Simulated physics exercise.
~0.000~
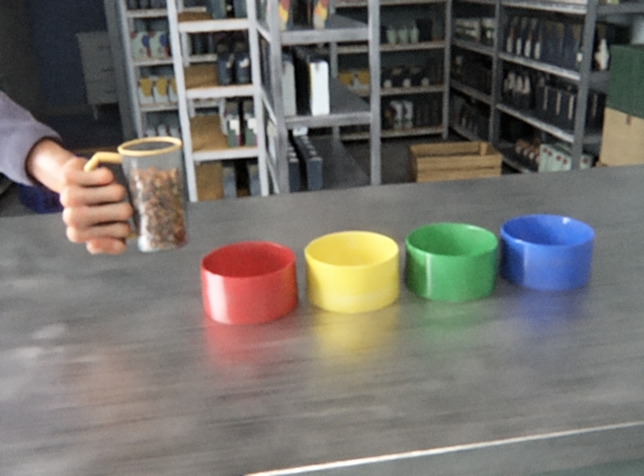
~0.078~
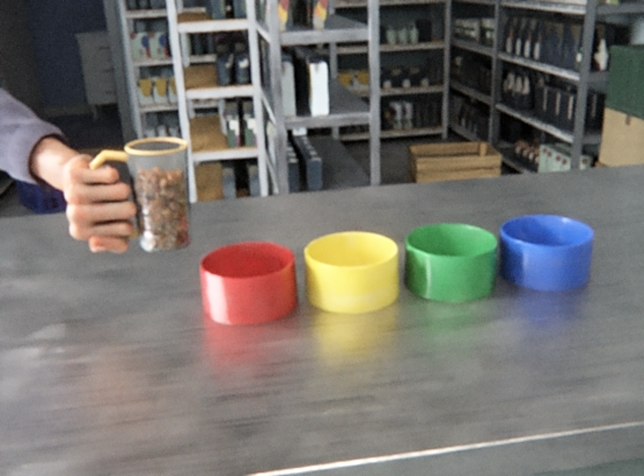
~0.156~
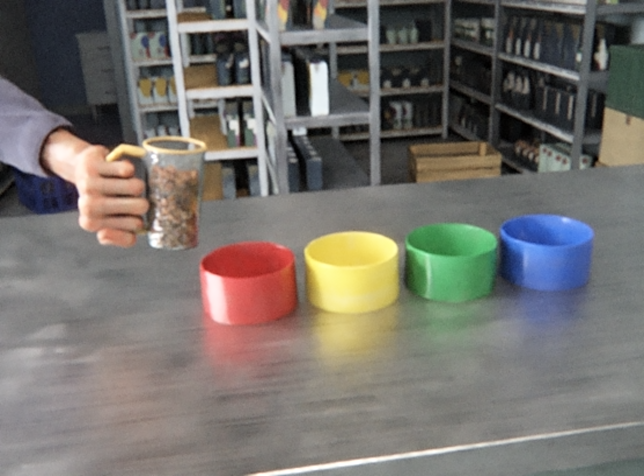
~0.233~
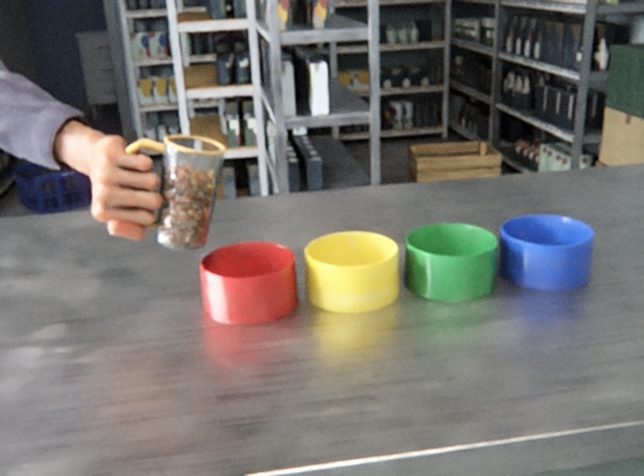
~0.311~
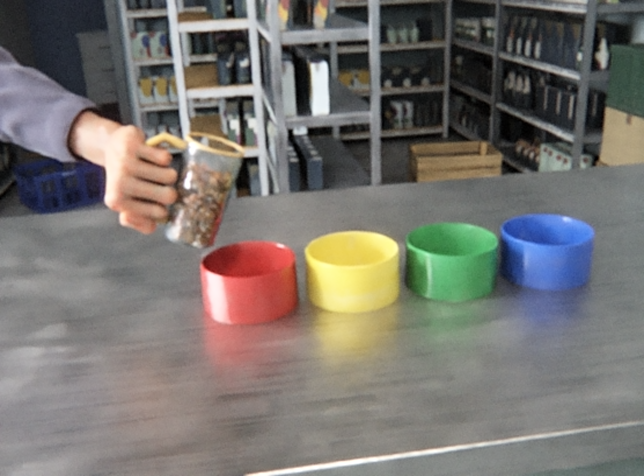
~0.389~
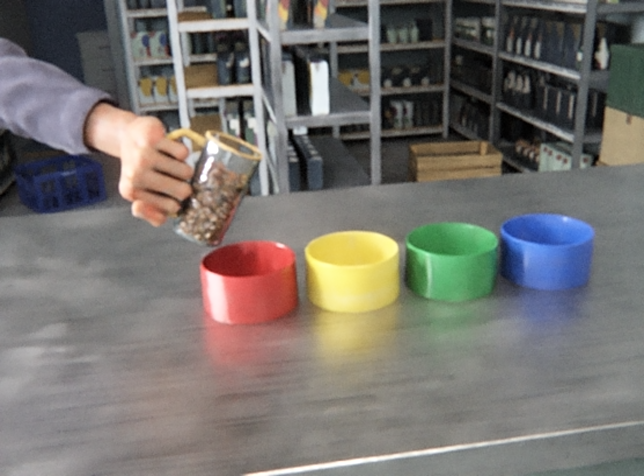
Hand holding a clear measuring cup of small brown pieces, moving right and tilting it beside red, yellow, green and blue dishes.
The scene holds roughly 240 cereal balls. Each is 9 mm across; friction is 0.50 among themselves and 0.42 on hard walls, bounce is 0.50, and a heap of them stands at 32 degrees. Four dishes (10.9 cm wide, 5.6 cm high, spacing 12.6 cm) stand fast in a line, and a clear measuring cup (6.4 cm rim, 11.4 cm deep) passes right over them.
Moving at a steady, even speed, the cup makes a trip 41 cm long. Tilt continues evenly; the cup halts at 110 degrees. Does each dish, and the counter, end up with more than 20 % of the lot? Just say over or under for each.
Going through them: Red dish comes out under, blue dish comes out over, green dish comes out over, yellow dish comes out under, counter comes out under.
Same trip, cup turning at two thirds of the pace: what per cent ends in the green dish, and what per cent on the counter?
Green: 0, counter: 0.
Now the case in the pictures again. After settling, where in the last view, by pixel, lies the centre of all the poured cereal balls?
Approximately (535, 264) in the last picture.
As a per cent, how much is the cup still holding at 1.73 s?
I reckon around 55 per cent.
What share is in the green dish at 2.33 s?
Share at that time: Approx. 35 per cent.
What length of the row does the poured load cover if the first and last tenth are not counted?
About 16 cm.
Then, at 1.20 s, tilt 95 degrees; cup holds 100 %.
After 1.73 s, tilt 110 degrees; cup holds 55 %, green 40 %.
After 2.33 s, tilt 110 degrees; cup holds 5 %, blue 45 %, green 35 %.
By 3.1 s all is still; red 0 %, blue 55 %, green 35 %, yellow 0 %, counter 10 %.
